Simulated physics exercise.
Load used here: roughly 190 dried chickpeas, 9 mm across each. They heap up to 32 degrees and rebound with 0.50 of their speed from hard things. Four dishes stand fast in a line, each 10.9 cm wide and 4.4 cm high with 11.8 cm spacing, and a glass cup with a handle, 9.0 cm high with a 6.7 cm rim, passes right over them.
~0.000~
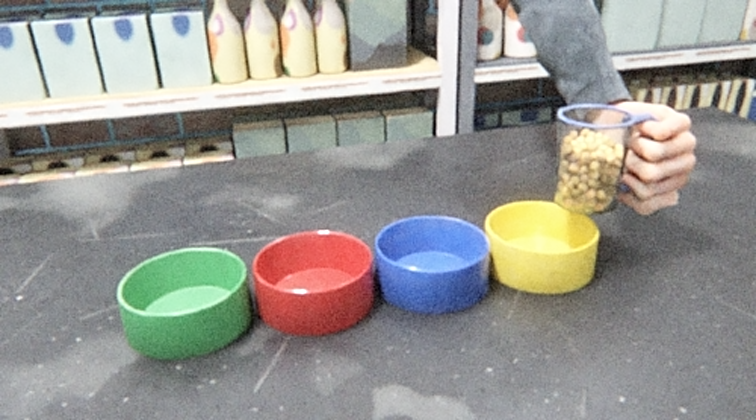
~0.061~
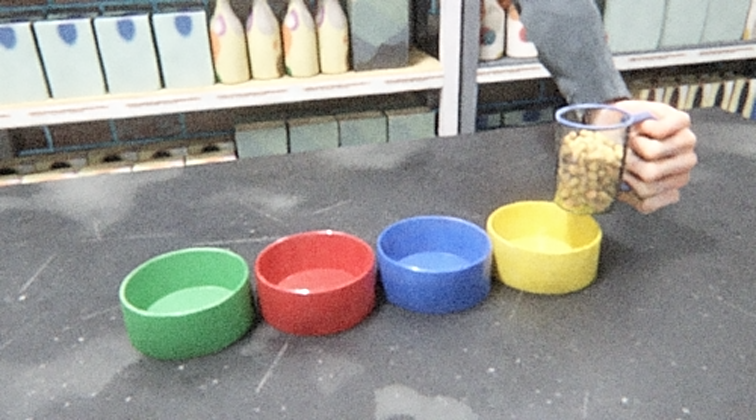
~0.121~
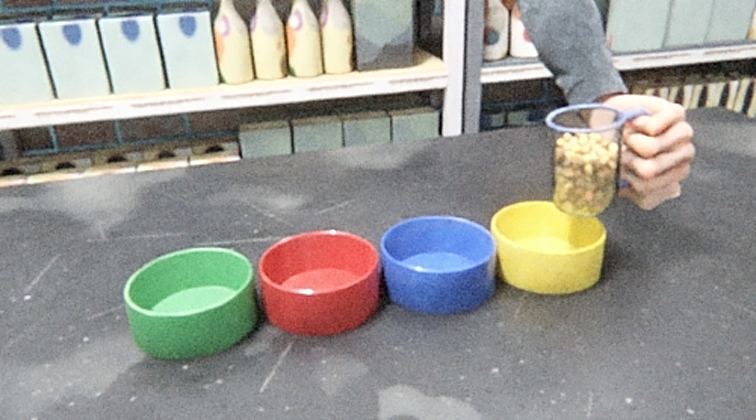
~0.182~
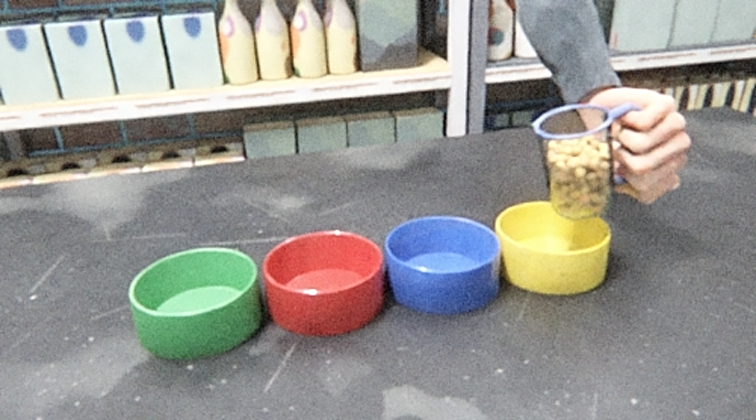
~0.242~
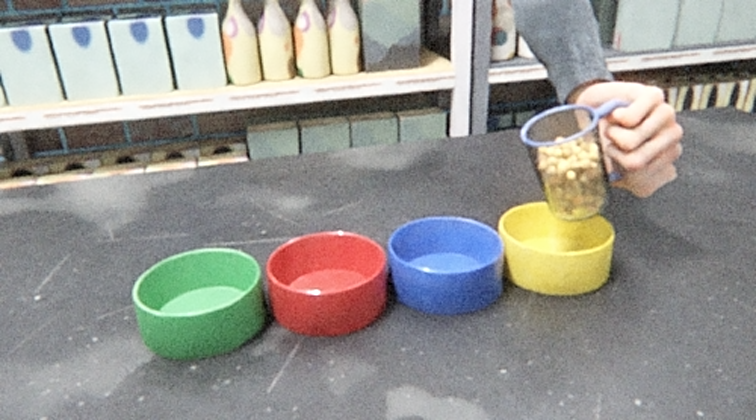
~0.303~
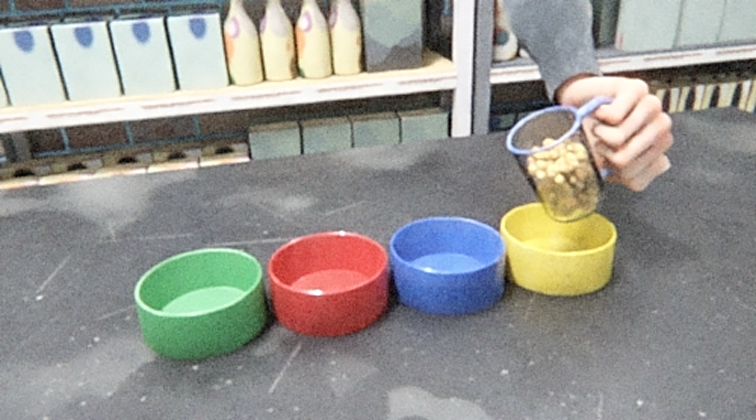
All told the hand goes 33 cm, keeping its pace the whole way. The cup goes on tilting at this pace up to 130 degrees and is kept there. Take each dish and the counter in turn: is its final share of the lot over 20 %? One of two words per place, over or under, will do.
Red - over, blue - under, green - under, yellow - under, counter - under.
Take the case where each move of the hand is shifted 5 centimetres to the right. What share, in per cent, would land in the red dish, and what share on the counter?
Red: 70; counter: 10.
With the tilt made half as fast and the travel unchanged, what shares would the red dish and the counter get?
Red: 0, counter: 0.
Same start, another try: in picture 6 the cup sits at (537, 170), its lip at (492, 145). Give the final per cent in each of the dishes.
Red 0; blue 0; green 100; yellow 0.
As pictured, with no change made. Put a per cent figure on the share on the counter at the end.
The figure is about 0 percent.
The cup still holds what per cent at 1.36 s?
About 5 per cent.
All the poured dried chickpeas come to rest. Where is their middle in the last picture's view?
(313, 286).
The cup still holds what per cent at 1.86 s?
0 per cent.
After 0.93 s, tilt 100 degrees; cup holds 100 %.
After 1.36 s, tilt 130 degrees; cup holds 5 %, red 95 %.
After 1.86 s, tilt 130 degrees; cup holds 0 %, red 100 %.
In the end, at 2.2 s, red 100 %, blue 0 %, green 0 %, yellow 0 %, counter 0 %.
